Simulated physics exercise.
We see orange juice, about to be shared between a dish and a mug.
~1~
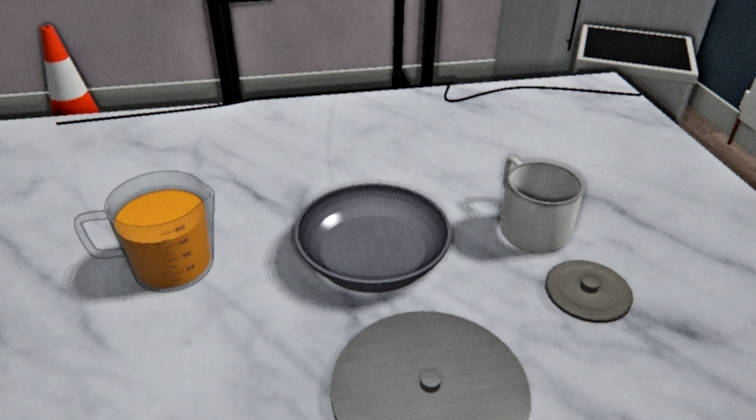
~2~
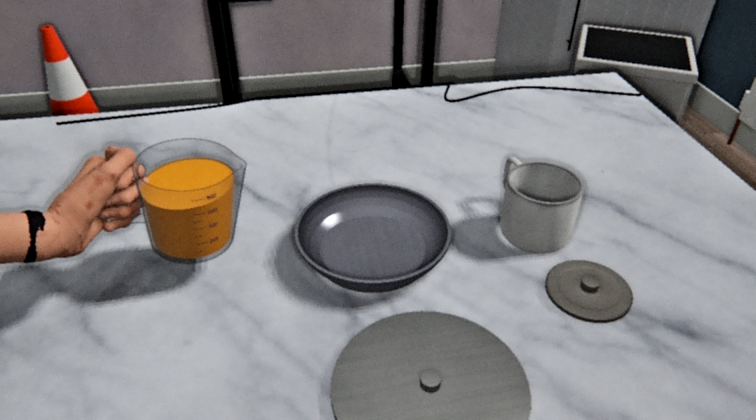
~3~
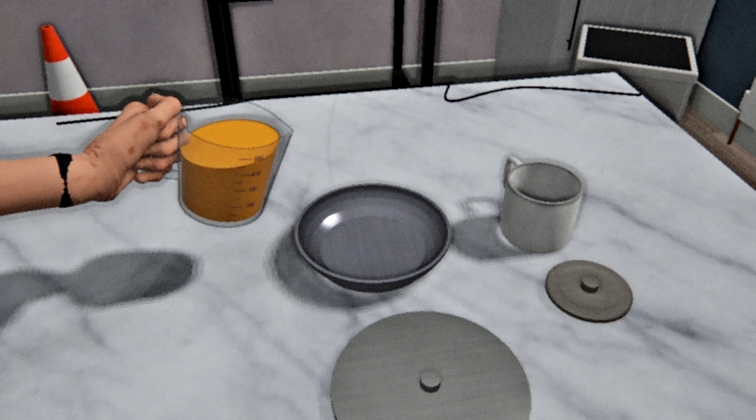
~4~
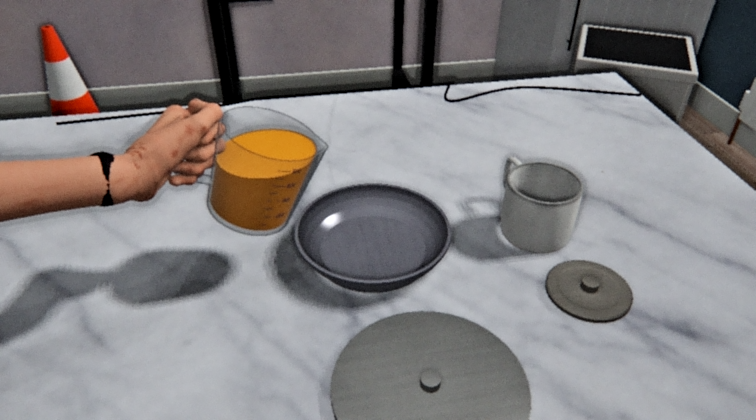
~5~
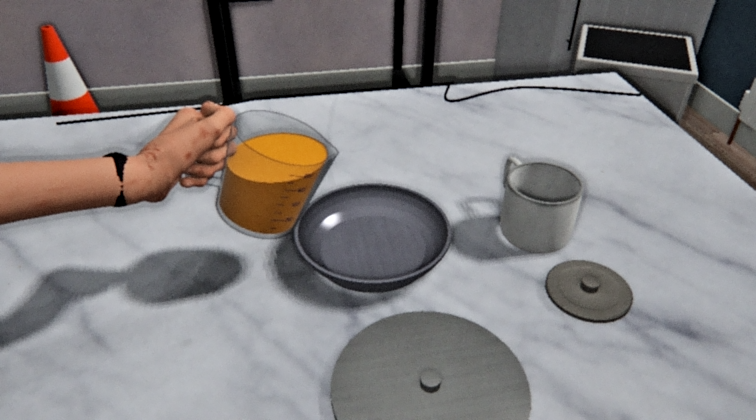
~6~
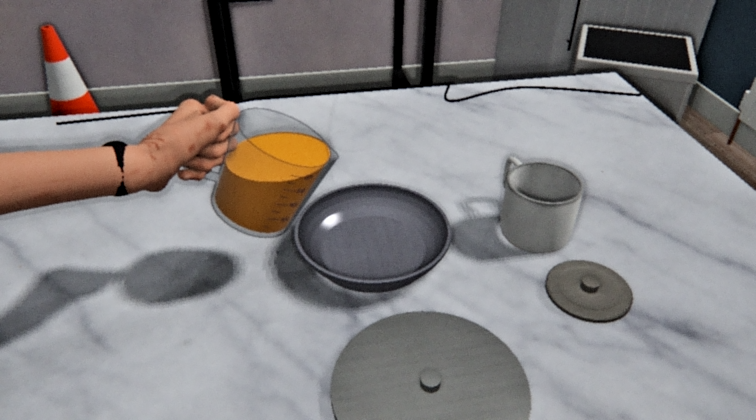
A clear measuring jug of orange liquid stands on a marble table, left of an empty dark dish and a grey mug, until a hand grips its handle from the left. The hand lifts it rightward beside the dish, then tilts it slightly to the right, the liquid staying inside.
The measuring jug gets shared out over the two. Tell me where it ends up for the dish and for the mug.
Outcome: The dish will end up with some; the mug will end up with some.
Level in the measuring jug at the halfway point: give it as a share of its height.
40 %.
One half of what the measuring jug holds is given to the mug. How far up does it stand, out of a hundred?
Roughly 55%.
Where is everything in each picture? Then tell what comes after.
In the first picture, at the start; measuring jug (165, 231) about three quarters full; dish (373, 242) open; mug (539, 210) open.
In the second picture, a hand has the measuring jug; measuring jug about three quarters full, surface at (188, 183); dish (373, 242) open.
In the third picture, tilting; measuring jug (228, 161) about three quarters full; mug (539, 210) open.
In the fourth picture, no stream yet; measuring jug about three quarters full, surface at (265, 153); dish (373, 242) open.
In the fifth picture, still nothing leaves it; measuring jug (270, 174) tipped 20° with all of its load; mug (539, 210) open.
In the sixth picture, on the point of pouring; measuring jug (268, 173) tipped 25° with all of its load; dish (373, 242) open; mug (539, 210) open.
Shortly, the orange juice goes into the dish.
Then, the orange juice goes into the mug.
At the finish, the dish has its share inside; the mug has its share inside.
